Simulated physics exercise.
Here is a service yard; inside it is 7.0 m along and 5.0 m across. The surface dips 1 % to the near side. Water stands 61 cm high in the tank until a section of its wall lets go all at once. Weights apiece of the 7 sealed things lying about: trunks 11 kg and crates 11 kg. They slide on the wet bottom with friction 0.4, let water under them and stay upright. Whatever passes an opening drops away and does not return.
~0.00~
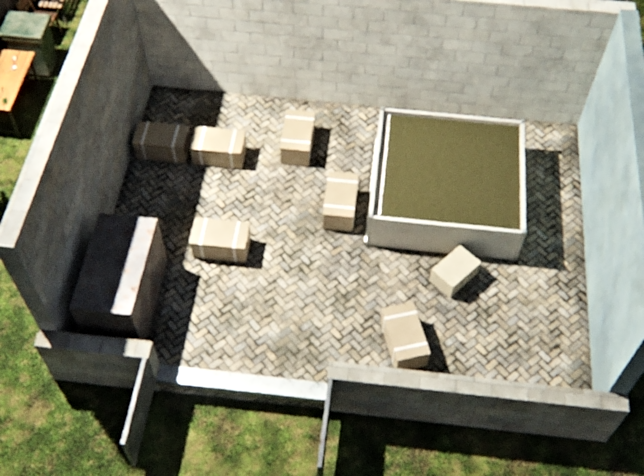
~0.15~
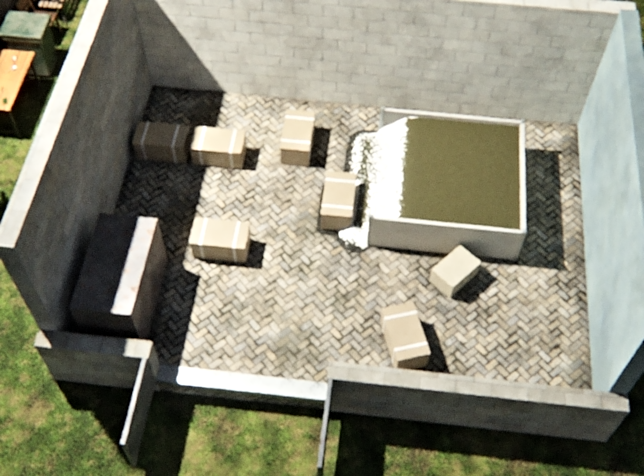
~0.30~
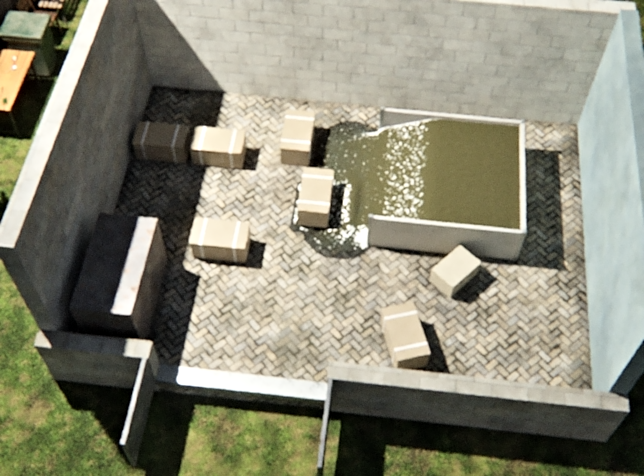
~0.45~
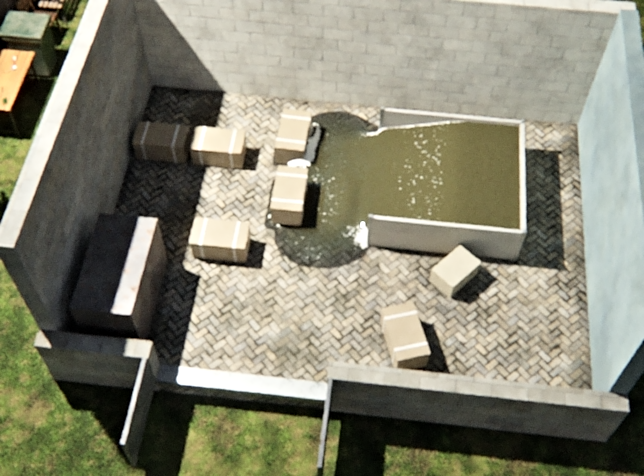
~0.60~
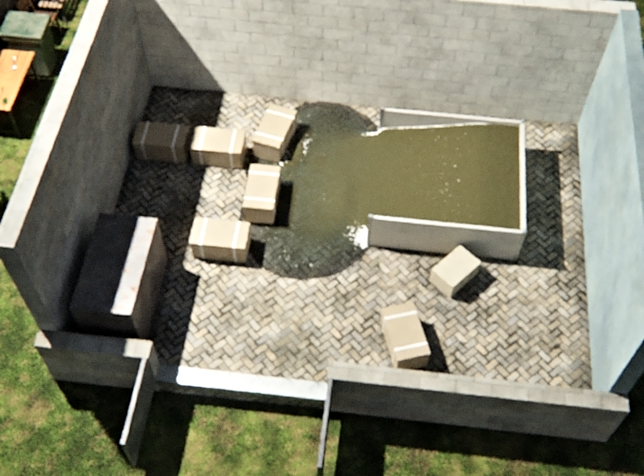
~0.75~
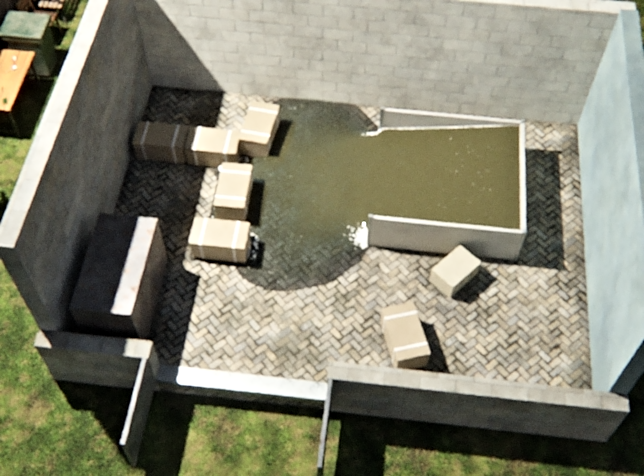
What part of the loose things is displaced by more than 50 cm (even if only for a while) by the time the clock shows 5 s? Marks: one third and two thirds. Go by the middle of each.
Share: Two thirds or more.
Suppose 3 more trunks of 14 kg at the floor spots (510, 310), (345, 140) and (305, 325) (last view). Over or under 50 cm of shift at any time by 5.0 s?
In that order: Less, more, short of it.
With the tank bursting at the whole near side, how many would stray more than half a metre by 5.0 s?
In that case 3 of them.
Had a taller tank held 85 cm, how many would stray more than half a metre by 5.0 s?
In that case 5 of them.
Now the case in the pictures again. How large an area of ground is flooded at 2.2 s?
Roughly 21 m2.
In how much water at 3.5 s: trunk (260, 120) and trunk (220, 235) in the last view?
Roughly 25 and 13 cm.
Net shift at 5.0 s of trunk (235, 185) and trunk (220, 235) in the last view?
In that order: 300 cm, washed out.
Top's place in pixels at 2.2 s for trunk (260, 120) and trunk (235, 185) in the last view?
Around (169, 80) and (121, 186).
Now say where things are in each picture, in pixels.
A trunk at (341, 194), on the bottom; a trunk at (298, 129), on the bottom; water covers 4.2 m2; 0 of 7 have shifted, in the first picture.
A trunk at (339, 193), on the bottom; a trunk at (298, 129), on the bottom; 5.2 m2 under water; 0 of 7 have shifted, in the second picture.
A trunk at (316, 190) rests on the ground, 37 cm from its start; a trunk at (298, 129) rests on the ground; water covers 6.4 m2; 1 of 7 have shifted, in the third picture.
A trunk at (289, 188), on the bottom, 77 cm from its start; a trunk at (294, 129) rests on the ground, 7 cm from its start; water covers 7.8 m2; 2 of 7 have shifted, in the fourth picture.
A trunk at (262, 186), on the bottom, 118 cm from its start; a trunk at (275, 125) rests on the ground, 36 cm from its start; water covers 9.5 m2; 2 of 7 have shifted, in the fifth picture.
A trunk at (233, 185), on the bottom, 161 cm from its start; a trunk at (259, 122), on the bottom, 62 cm from its start; 11.0 m2 under water; 3 of 7 have shifted, in the sixth picture.
After 1.1 s 2 of 7 are over 50 cm from their spots; 0 afloat.
After 2.2 s 3 of 7 are over 50 cm from their spots; 5 afloat.
After 3.5 s 3 of 7 are over 50 cm from their spots; 5 afloat.
After 5.0 s 5 of 7 are over 50 cm from their spots, and 5 have been at some point; 4 afloat.
